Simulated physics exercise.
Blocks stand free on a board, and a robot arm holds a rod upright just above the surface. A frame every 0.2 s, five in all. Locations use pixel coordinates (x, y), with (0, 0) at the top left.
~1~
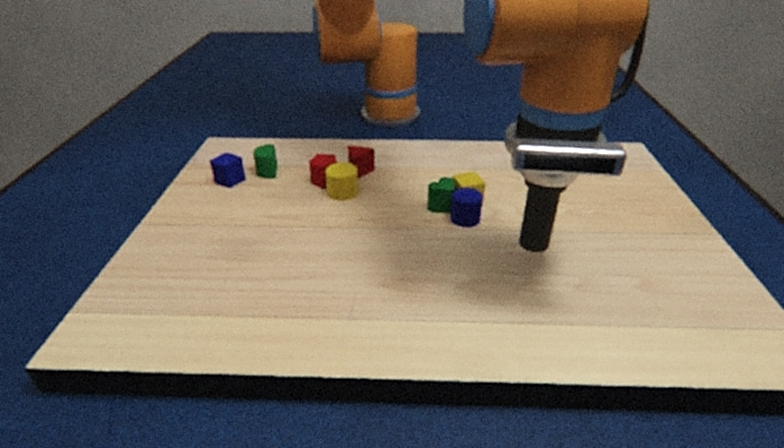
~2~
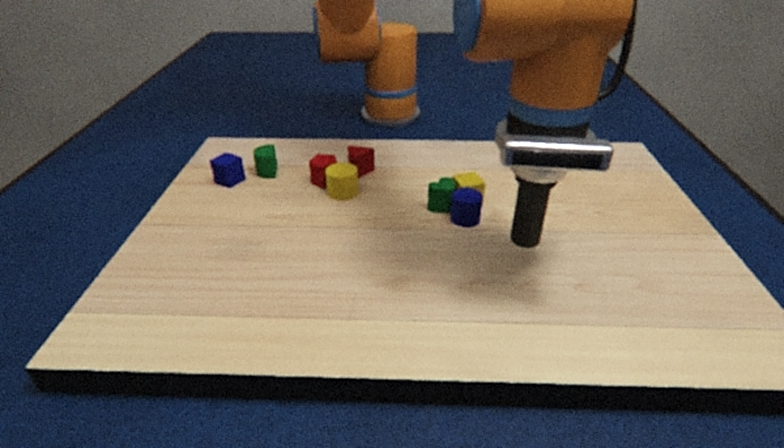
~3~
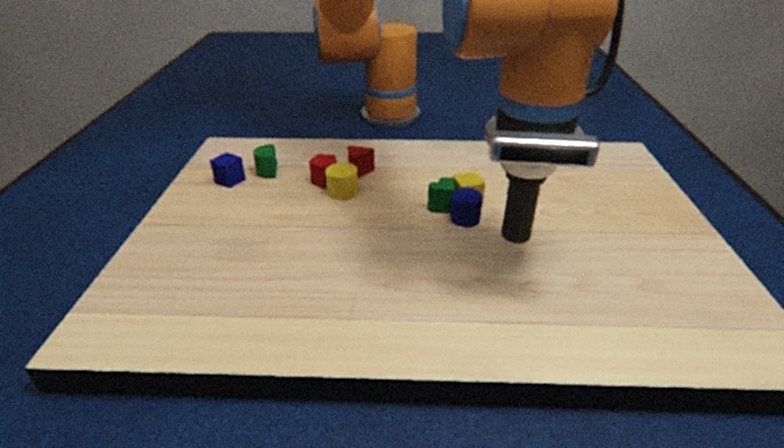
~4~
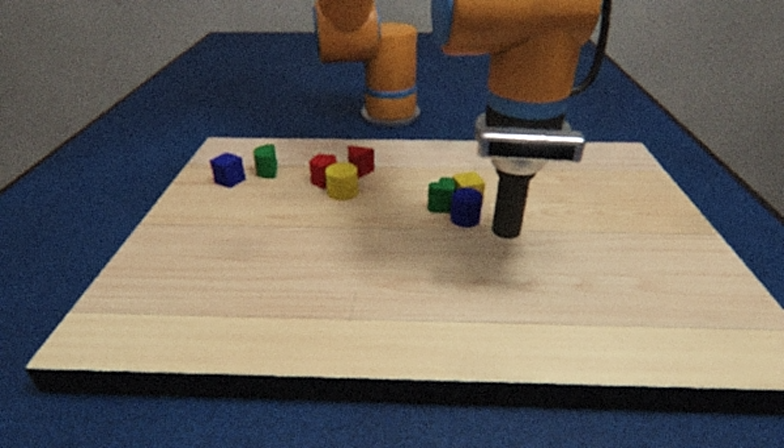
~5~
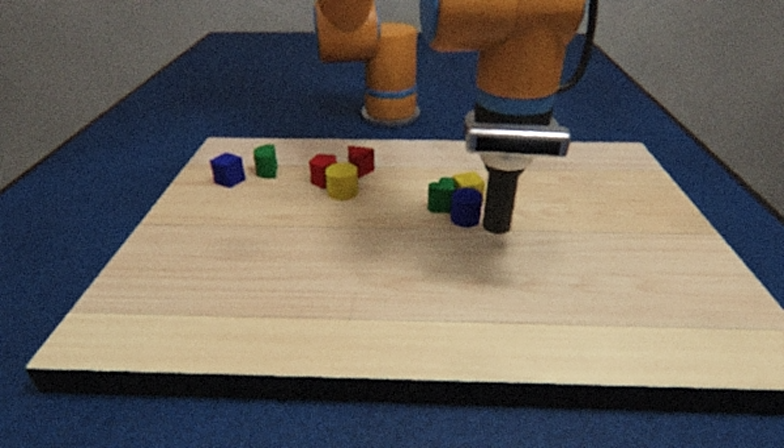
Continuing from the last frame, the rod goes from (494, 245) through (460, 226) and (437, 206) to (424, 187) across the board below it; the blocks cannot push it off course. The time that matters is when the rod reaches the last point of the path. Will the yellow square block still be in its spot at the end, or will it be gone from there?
At the moment the path ends, the yellow square block no longer stands where it did.
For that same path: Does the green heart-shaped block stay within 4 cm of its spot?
No - that is not the case.
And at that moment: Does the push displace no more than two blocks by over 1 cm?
Answer: No.
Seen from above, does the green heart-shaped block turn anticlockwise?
It seems so.
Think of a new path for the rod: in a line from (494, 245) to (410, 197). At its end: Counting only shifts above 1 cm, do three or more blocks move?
Yes - that is the case.
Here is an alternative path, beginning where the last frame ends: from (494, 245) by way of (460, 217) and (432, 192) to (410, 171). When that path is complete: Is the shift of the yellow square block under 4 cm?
I'd say yes.
On the path given first. One third of the way, rod (461, 208); green heart-shaped block (432, 177), turned 20° anticlockwise; blue round block (456, 187); yellow square block (468, 174), turned 30° clockwise.
Two thirds of the way, rod (438, 188); green heart-shaped block (419, 169), turned 95° anticlockwise; blue round block (443, 169); yellow square block (470, 168), turned 90° clockwise.
At the end, rod (425, 170); green heart-shaped block (403, 157), turned 130° anticlockwise; blue round block (445, 157); yellow square block (471, 166), turned 110° clockwise.
